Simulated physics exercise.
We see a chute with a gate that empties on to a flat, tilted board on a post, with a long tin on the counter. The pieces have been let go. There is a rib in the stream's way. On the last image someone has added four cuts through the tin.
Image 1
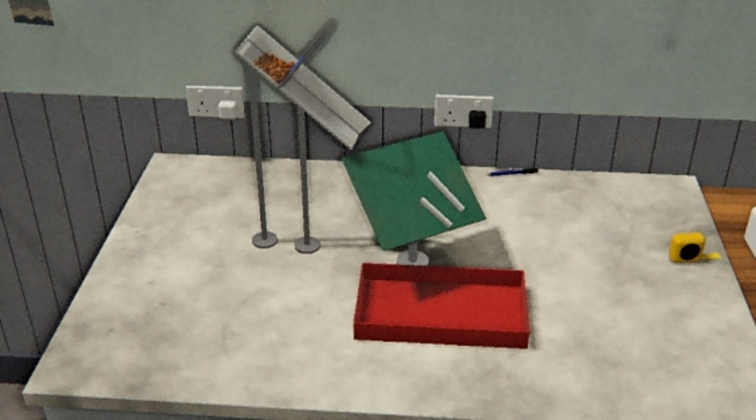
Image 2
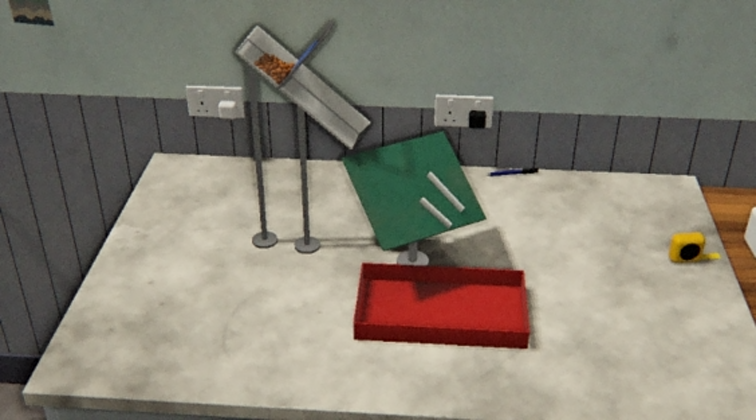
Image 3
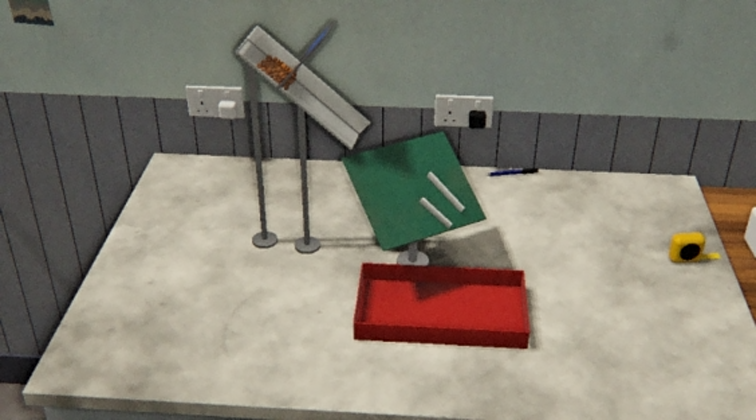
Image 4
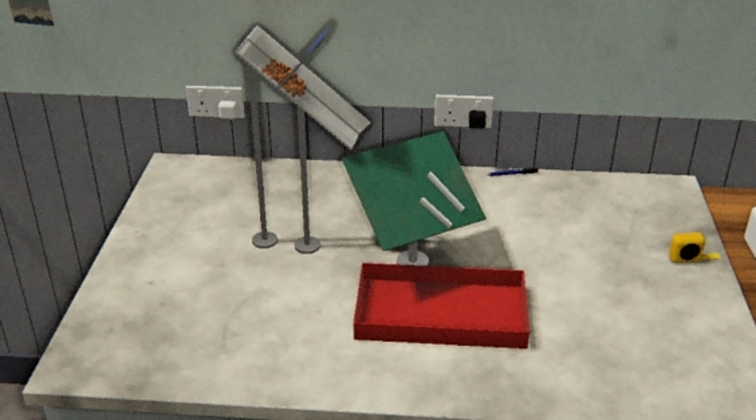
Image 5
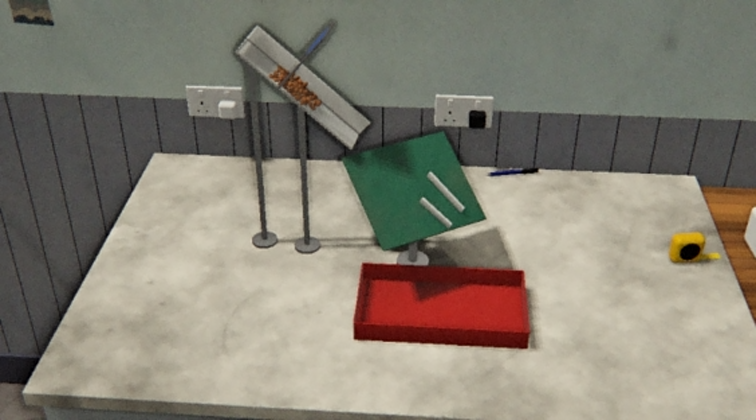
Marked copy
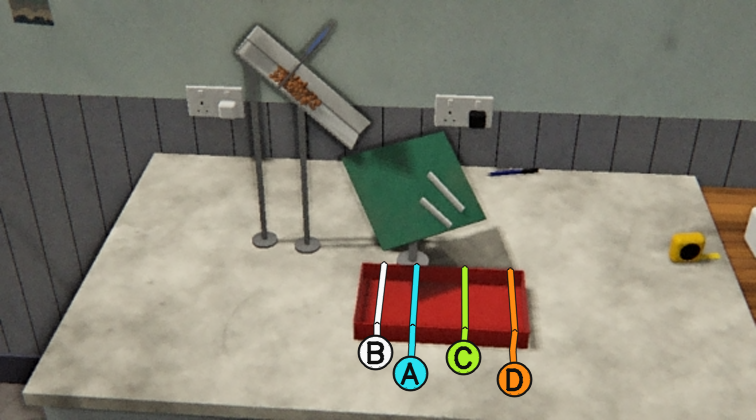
Brown pieces begin sliding down a sloping chute above a tilted green board with ribs.
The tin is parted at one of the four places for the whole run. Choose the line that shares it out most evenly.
Line C.
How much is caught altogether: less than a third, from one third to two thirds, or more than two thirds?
About that: More than two thirds.
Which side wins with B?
The right side.
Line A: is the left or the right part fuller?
The right side.
On the marked copy, line A crosses the front rim at (412, 326); line B crosses the front rim at (377, 324); line C crosses the front rim at (465, 329); line D crosses the front rim at (514, 331).
With A, of what is caught, none at all on the left of the divider, the whole lot on the right.
With B, of what is caught, none at all on the left of the divider, the whole lot on the right.
With C, of what is caught, close to a third on the left of the divider, close to two thirds on the right.
With D, of what is caught, all but a few on the left of the divider, only a few on the right.
